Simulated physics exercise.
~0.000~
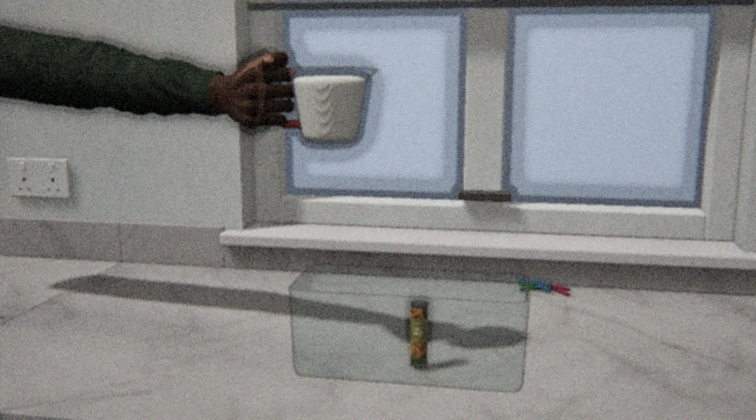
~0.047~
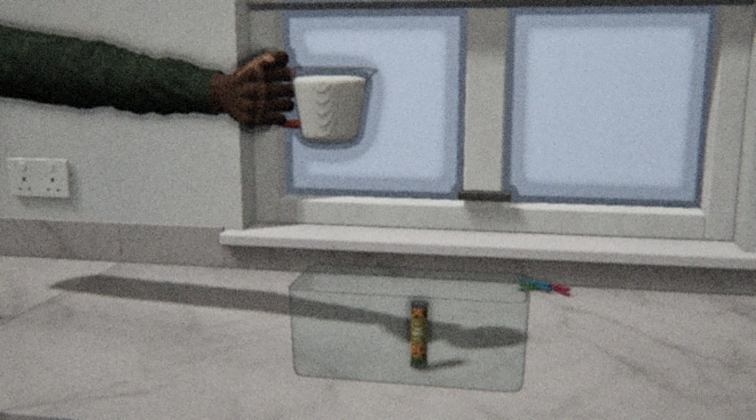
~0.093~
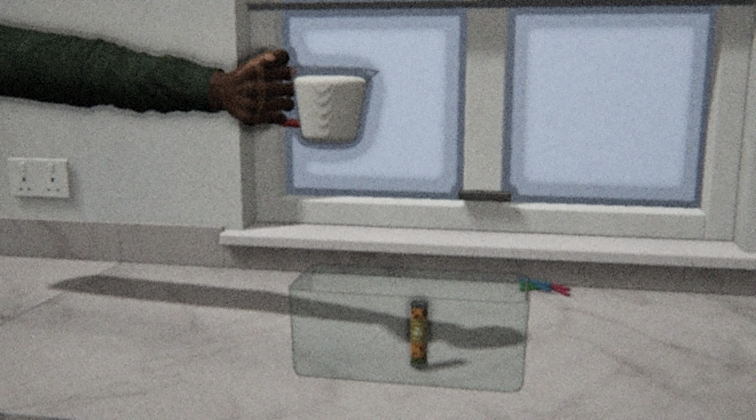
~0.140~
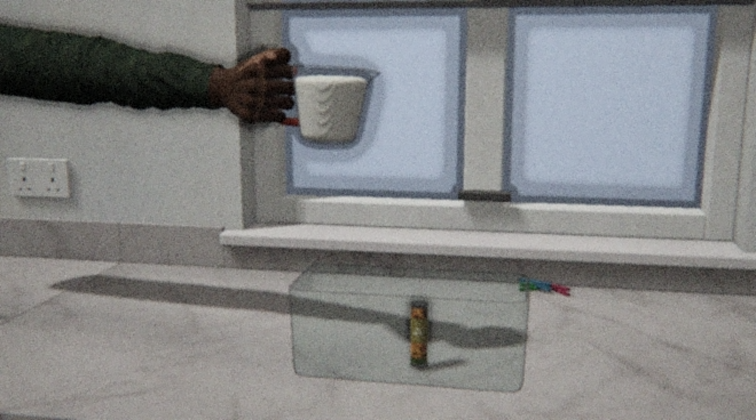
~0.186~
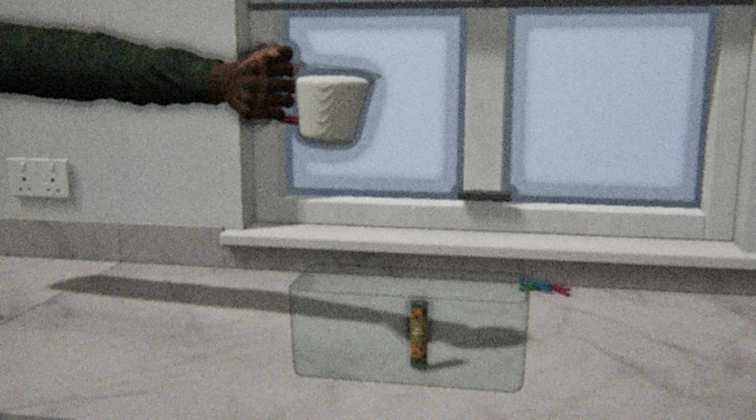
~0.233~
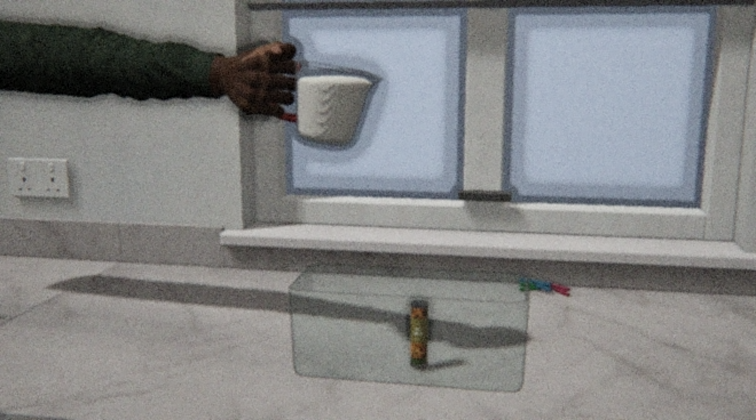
On a pale marble counter by a window, a hand held a white-filled measuring jug above a clear basin with a small tin standing inside, and slowly tilted the jug slightly to the right.
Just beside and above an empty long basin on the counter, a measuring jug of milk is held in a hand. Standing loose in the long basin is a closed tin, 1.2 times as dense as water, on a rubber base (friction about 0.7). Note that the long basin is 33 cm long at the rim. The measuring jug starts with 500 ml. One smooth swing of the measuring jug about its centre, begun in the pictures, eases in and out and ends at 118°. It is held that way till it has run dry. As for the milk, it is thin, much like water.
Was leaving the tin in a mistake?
No, it keeps its footing.
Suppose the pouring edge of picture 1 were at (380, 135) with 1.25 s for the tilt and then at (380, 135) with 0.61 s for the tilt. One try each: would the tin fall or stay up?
First it falls; then it goes over.
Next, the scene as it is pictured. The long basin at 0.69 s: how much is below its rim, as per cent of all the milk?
Roughly 5 percent of it.
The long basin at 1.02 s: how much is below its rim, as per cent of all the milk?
I'd say roughly 68 in a hundred of it.
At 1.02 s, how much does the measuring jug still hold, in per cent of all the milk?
I'd estimate some 7 per cent.
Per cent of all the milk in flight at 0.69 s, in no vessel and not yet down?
About 28 per cent.
After 0.69 s the tilt is 68° and 67 per cent is still to pour; the tin stands where it began.
After 1.02 s the tilt is 109° and 7 per cent is still to pour; the tin stands where it began.
After 1.37 s the tilt is 118° and 0 per cent is still to pour; the tin stands where it began.
After 1.75 s the tilt is 118° and 0 per cent is still to pour; the tin stands where it began.
In the end the tin stands where it began.
